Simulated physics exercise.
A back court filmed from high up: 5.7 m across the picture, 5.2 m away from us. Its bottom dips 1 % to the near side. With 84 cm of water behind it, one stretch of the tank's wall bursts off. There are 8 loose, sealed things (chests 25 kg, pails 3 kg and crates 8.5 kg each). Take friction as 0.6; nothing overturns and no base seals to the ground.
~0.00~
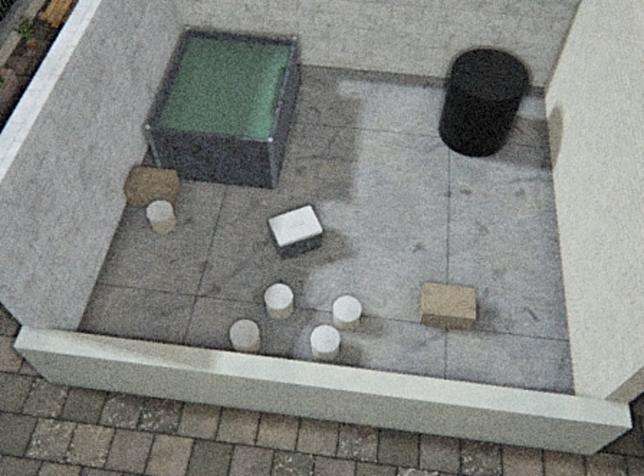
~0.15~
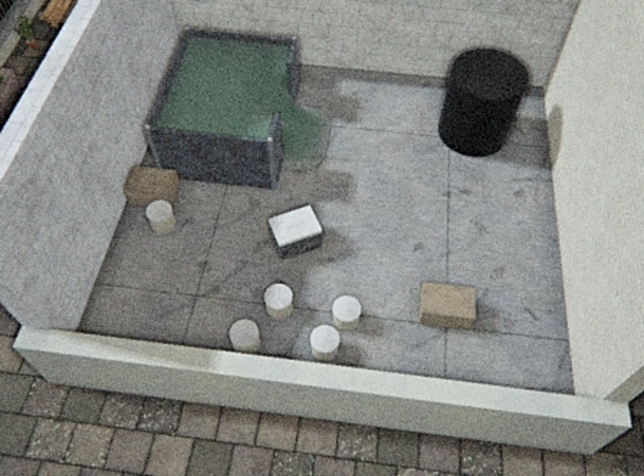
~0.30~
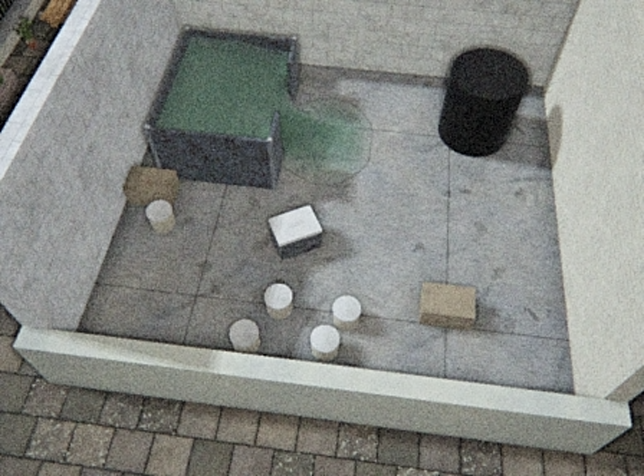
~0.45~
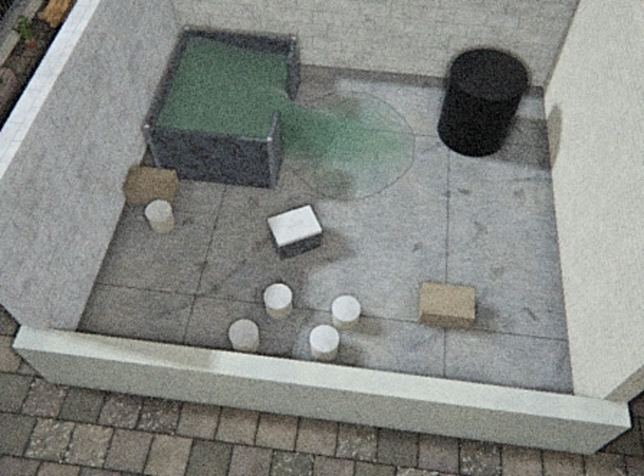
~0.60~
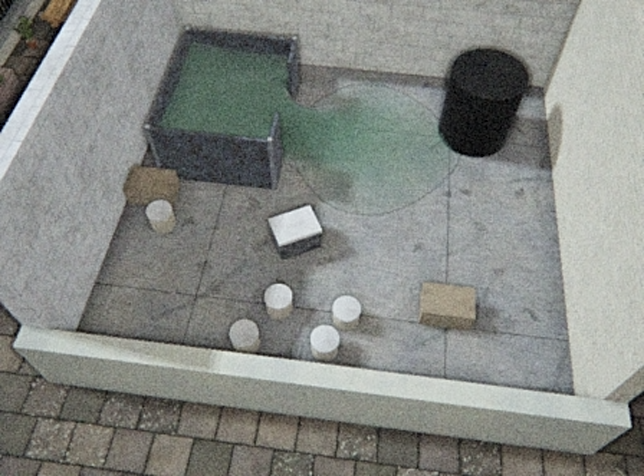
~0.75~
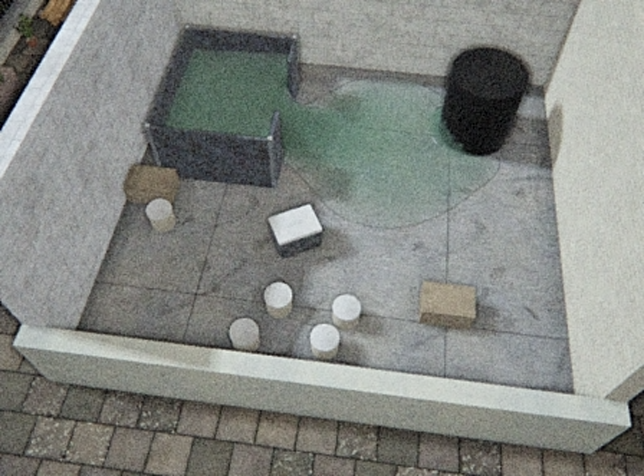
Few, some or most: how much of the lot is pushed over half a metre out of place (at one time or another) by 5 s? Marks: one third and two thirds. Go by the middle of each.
It is between one and two thirds.
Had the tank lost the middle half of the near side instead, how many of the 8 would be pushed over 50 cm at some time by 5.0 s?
Then 6.
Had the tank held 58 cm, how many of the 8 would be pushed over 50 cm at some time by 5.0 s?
In that case 2 of them.
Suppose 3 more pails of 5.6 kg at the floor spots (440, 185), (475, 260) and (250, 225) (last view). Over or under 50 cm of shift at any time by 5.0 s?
In that order: More, past it, short of it.
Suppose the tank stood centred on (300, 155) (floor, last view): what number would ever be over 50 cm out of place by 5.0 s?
Then 5.
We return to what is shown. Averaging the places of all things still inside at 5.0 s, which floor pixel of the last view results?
At about (214, 252).
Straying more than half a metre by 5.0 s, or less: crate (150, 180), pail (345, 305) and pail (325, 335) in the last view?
In turn: Short of it, over, more.
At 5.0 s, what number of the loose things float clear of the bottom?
At that moment 2.
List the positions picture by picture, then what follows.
A chest at (296, 224), on the bottom; a pail at (279, 296), on the bottom; water covers 2.9 m2; 0 of 8 have shifted, in the first picture.
A chest at (295, 224) rests on the ground; a pail at (278, 296) rests on the ground; water covers 3.6 m2; 0 of 8 have shifted, in the second picture.
A chest at (295, 224) rests on the ground; a pail at (278, 296), on the bottom; water covers 4.5 m2; 0 of 8 have shifted, in the third picture.
A chest at (295, 224), on the bottom; a pail at (278, 296), on the bottom; water covers 5.7 m2; 0 of 8 have shifted, in the fourth picture.
A chest at (295, 224), on the bottom; a pail at (278, 296) rests on the ground; 7.1 m2 under water; 0 of 8 have shifted, in the fifth picture.
A chest at (295, 223), on the bottom; a pail at (278, 295) rests on the ground; 8.5 m2 under water; 0 of 8 have shifted, in the sixth picture.
After 1.1 s 0 of 8 are over 50 cm from their spots; 0 afloat.
After 2.2 s 1 of 8 are over 50 cm from their spots; 0 afloat.
After 3.5 s 1 of 8 are over 50 cm from their spots; 1 afloat.
After 5.0 s 5 of 8 are over 50 cm from their spots, and 5 have been at some point; 2 afloat.
